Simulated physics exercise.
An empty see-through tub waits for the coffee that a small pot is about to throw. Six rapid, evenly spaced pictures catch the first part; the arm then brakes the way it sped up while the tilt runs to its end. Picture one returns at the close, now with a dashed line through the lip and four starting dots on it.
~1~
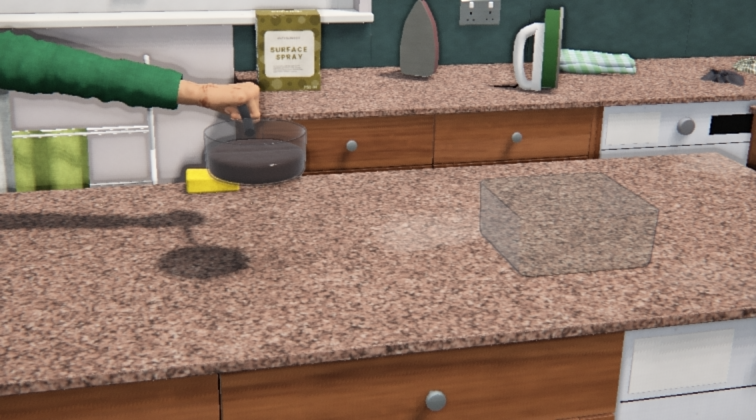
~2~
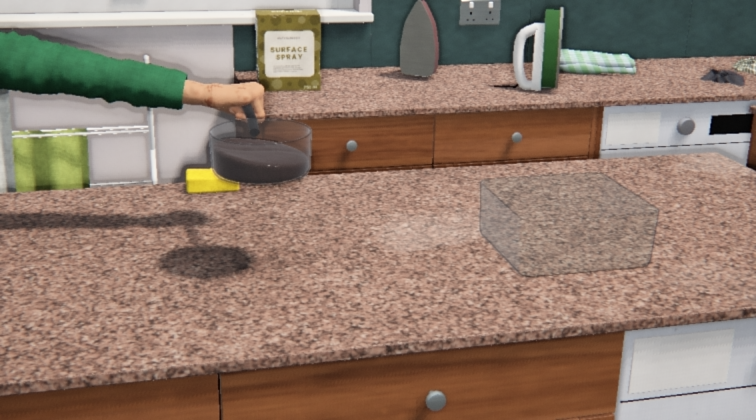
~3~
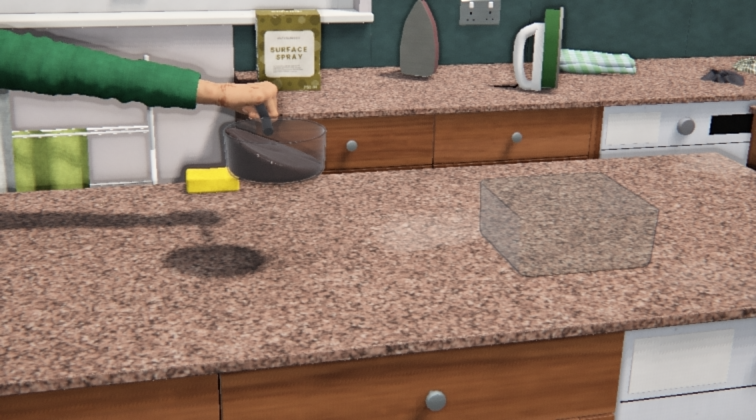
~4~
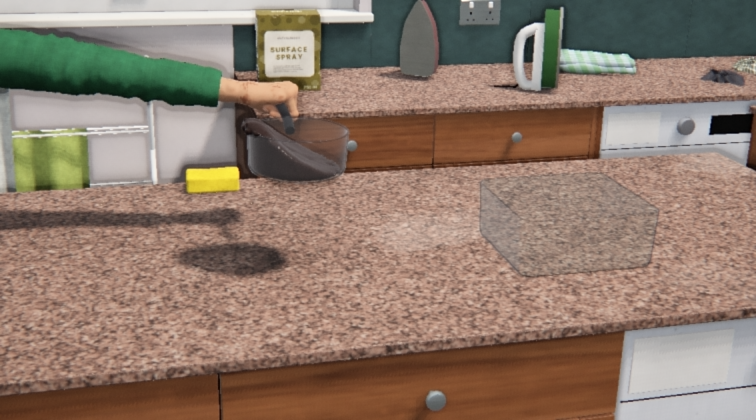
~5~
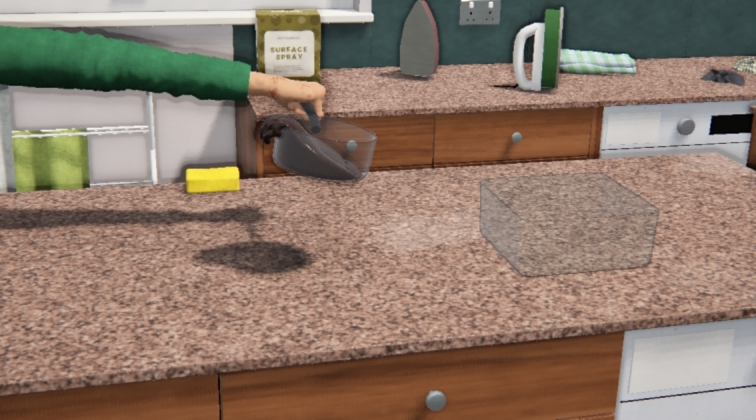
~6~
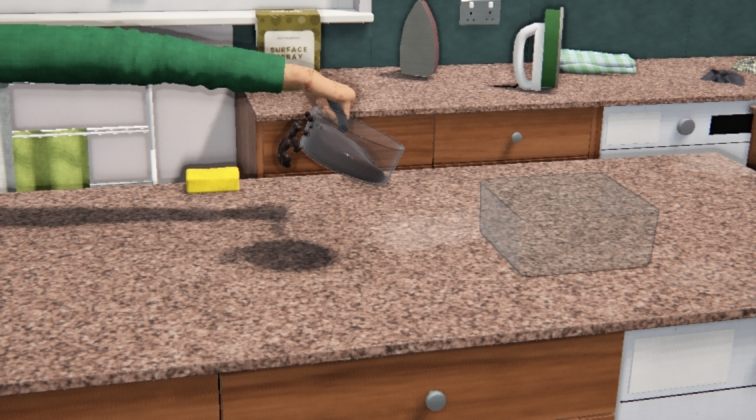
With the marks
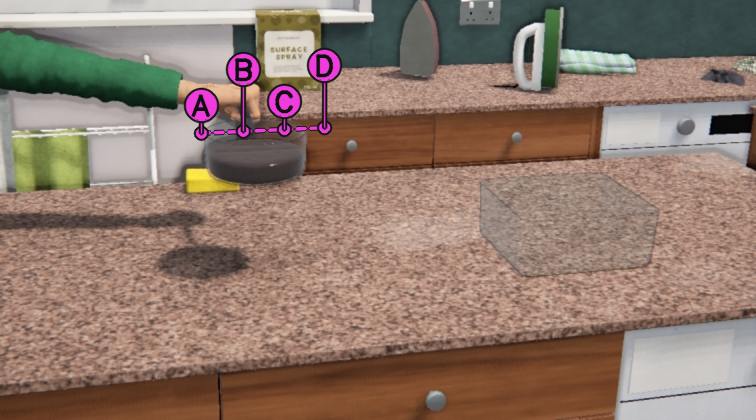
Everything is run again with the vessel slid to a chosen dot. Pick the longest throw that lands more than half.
It is D.
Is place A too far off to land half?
Yes, that goes wrong.
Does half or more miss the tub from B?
Yes.
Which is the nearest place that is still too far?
Here it is place C.
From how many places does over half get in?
One of them.
On the marked copy, A at (201, 133); B at (243, 131); C at (284, 129); D at (324, 127).
With A, about 4 % lands in the tub, 94 % falls short.
With B, about 11 % lands in the tub, 84 % falls short and 5 % goes beside or beyond.
With C, about 32 % lands in the tub, 63 % falls short and 5 % goes beside or beyond.
With D, about 65 % lands in the tub, 30 % falls short and 4 % goes beside or beyond.
